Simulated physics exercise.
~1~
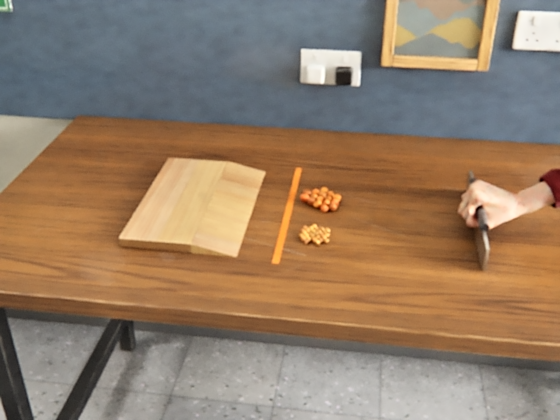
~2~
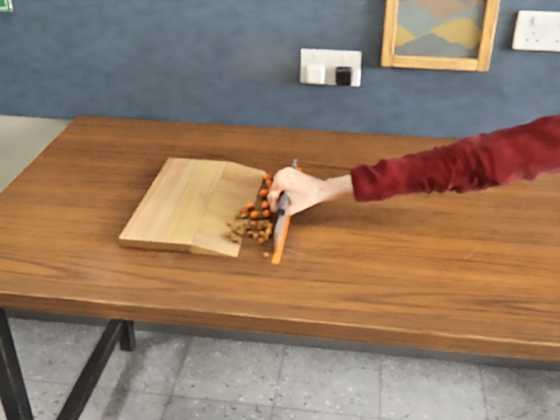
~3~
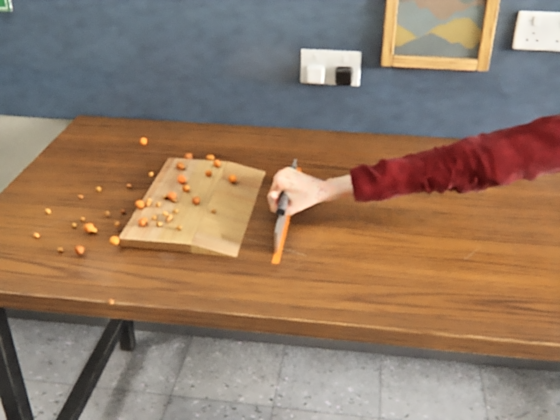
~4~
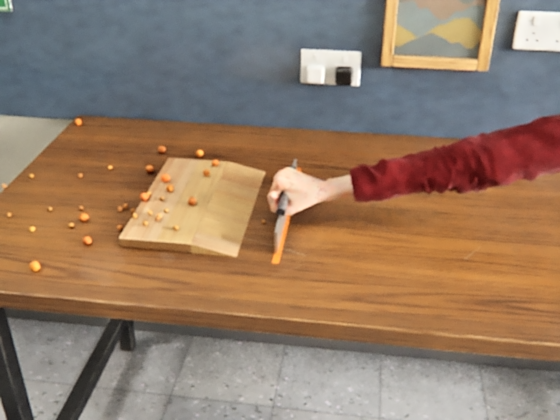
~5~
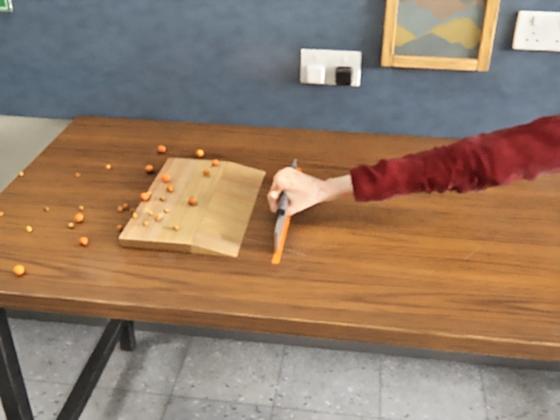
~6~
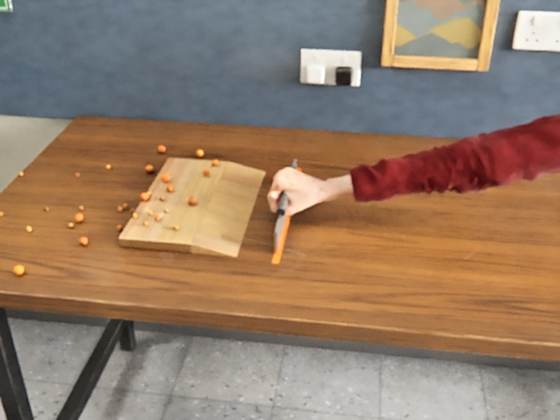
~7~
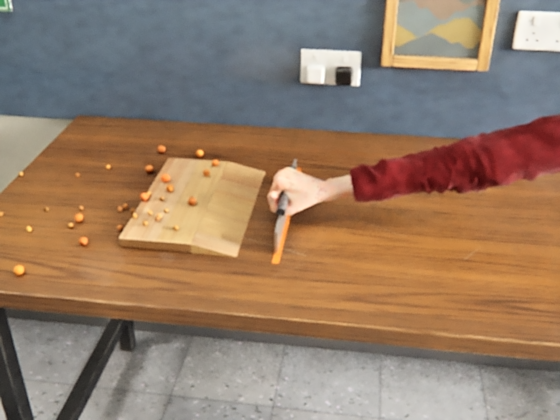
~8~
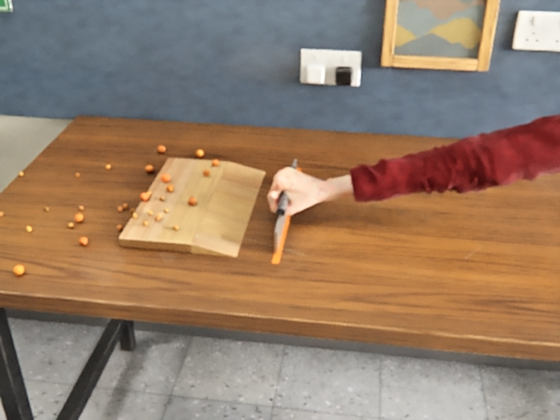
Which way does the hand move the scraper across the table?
The scraper moves to the left, from the right side of the table to the orange tape.
